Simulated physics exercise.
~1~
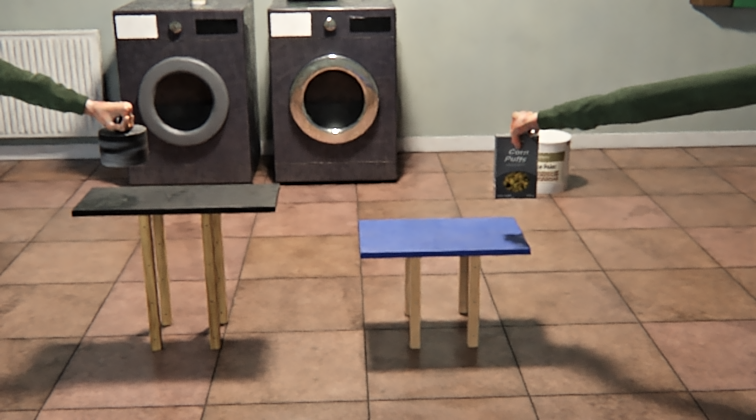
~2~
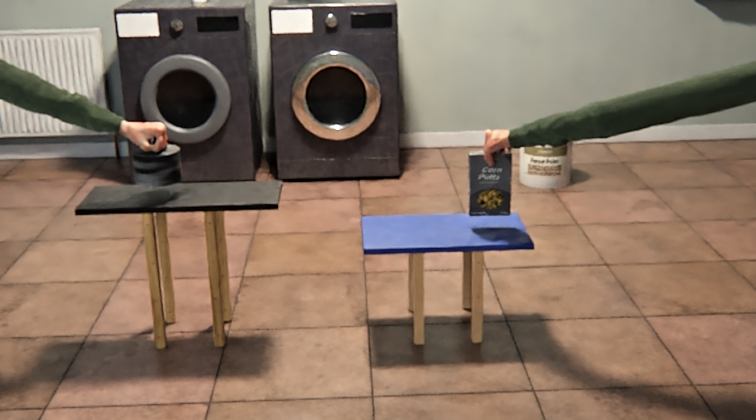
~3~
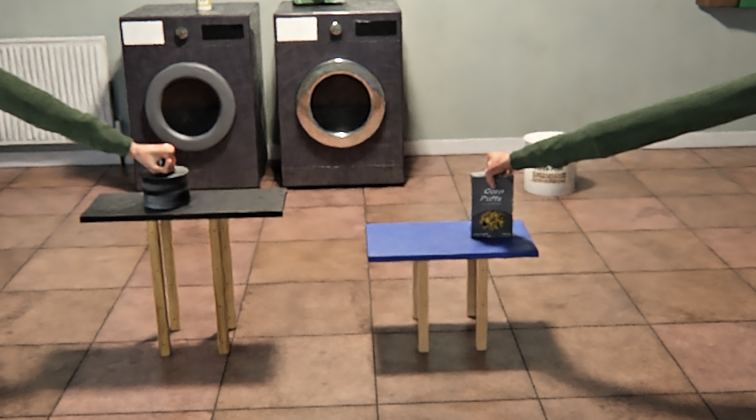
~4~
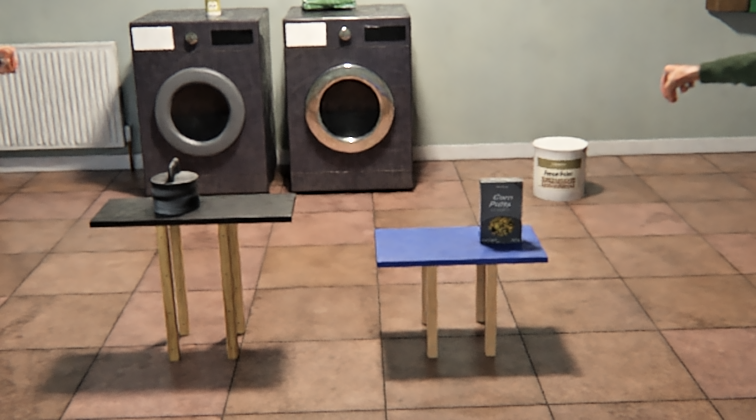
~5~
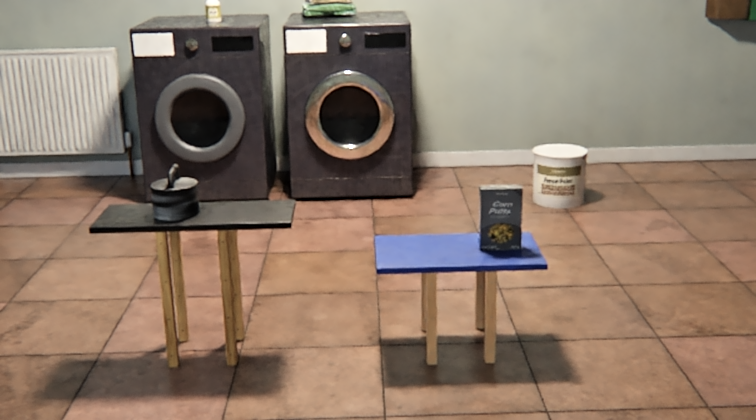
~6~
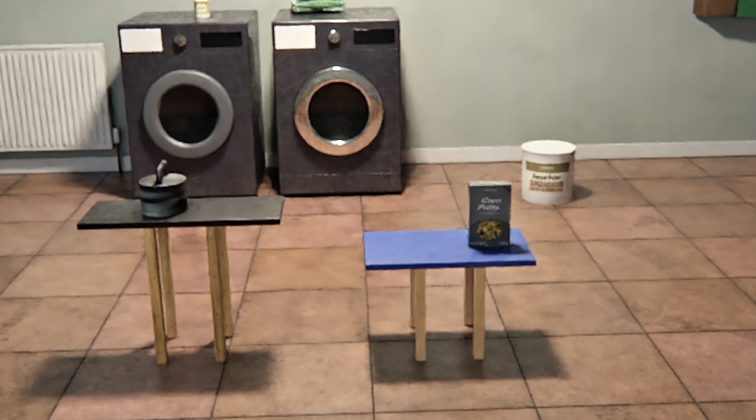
Two green-sleeved arms reach in from the left and right sides of a room with a terracotta-tiled floor, seen from the front by a gently swaying camera. On the left stands a black-topped table with wooden legs, and on the right a lower blue-topped one, with two dark washing machines and a white tub behind. The left hand lowers a dark round object with a small handle onto the black top, while the right hand sets a dark upright packet near the right end of the blue top. Both hands let go and withdraw. Both tables stay standing, with the objects resting in place.
